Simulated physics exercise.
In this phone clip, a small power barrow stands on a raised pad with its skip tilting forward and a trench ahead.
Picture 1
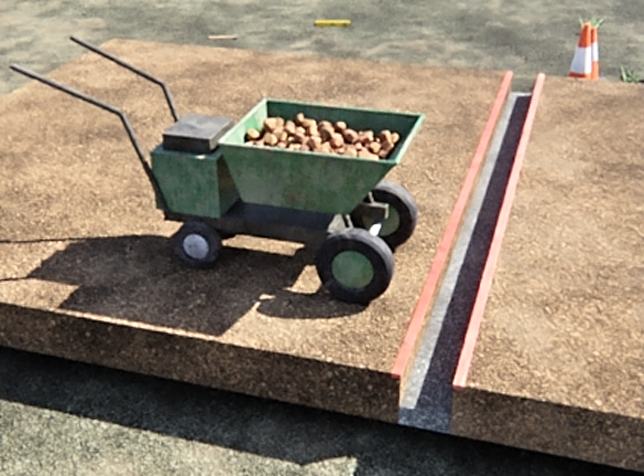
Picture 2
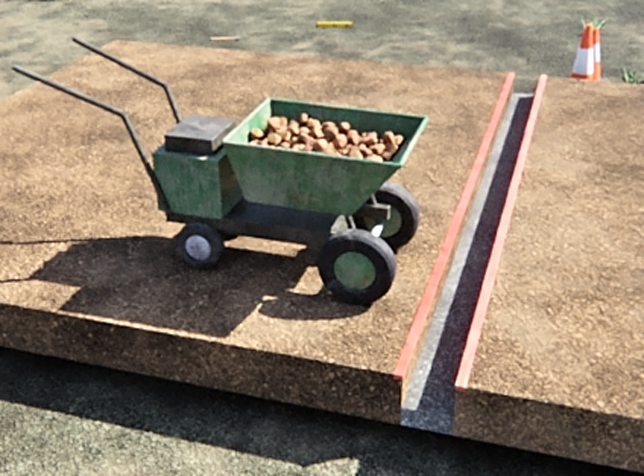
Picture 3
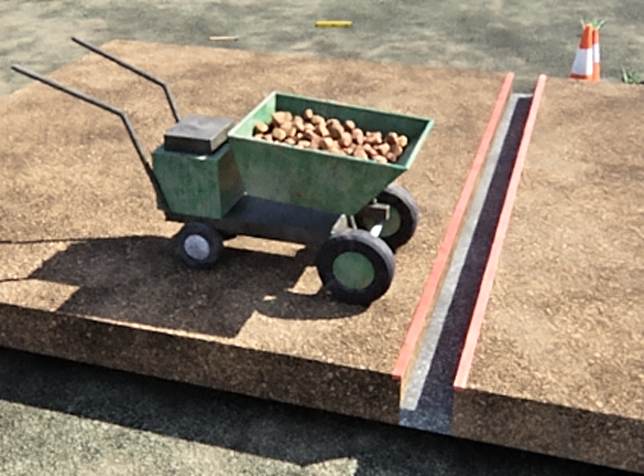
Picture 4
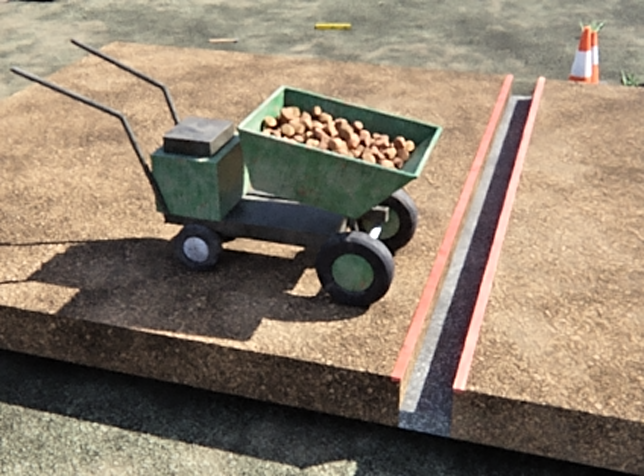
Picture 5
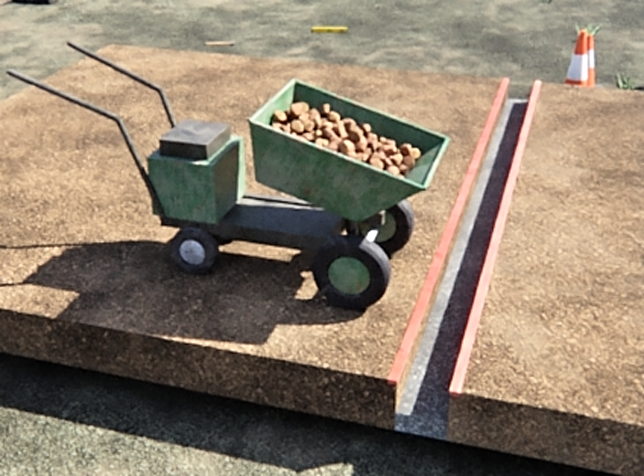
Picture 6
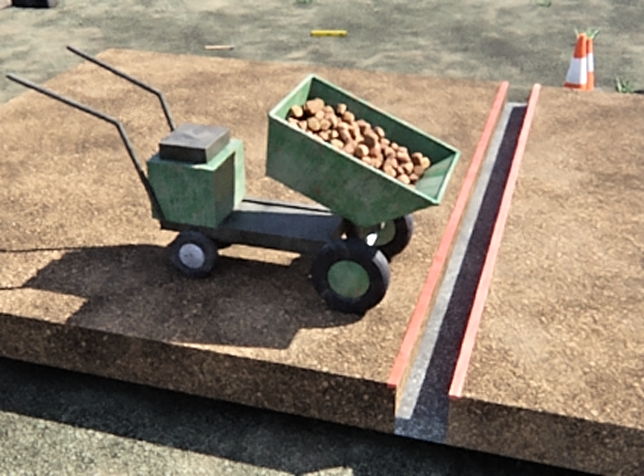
A green power barrow's skip tilts forward to the right, barely at first and then clearly, its back end rising off the chassis while the brown clods stay heaped inside. The barrow stands on a raised brown pad, seen from above and to one side in sunlight, its wheels staying put as the view shifts very slightly. Ahead lies a narrow red-edged trench, with an orange-and-white cone beyond at upper right.
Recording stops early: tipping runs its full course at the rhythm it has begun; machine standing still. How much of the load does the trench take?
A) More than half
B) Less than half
B, less than half.
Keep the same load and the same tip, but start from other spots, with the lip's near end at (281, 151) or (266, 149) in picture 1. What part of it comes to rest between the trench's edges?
Roughly 50 percent the first time, roughly 40 percent the second.
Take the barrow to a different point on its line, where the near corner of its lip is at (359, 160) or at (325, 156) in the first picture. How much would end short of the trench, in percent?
The first gives 0 %, the second 0 %.
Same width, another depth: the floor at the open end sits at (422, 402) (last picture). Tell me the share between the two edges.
I'd say roughly 0 in a hundred.
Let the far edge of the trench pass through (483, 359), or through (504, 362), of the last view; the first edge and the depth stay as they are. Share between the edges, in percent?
In order: 20 per cent, then 50 per cent.
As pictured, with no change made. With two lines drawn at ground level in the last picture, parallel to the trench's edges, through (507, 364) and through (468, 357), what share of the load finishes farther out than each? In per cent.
Around 60 in a hundred for the first, 80 in a hundred for the second.
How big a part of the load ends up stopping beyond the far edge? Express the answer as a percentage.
It works out to roughly 80 percent.
Shortly afterwards, skip tipped steeply; the whole lot in the skip.
Next, skip tipped right over; near half in the skip; near half beyond it; only a few falling.
Some moments later, skip tipped right over; near a quarter in the skip; the bulk beyond it.
In the end, skip tipped right over; near a quarter in the skip; only a few in or heaped over the trench; the bulk beyond it.
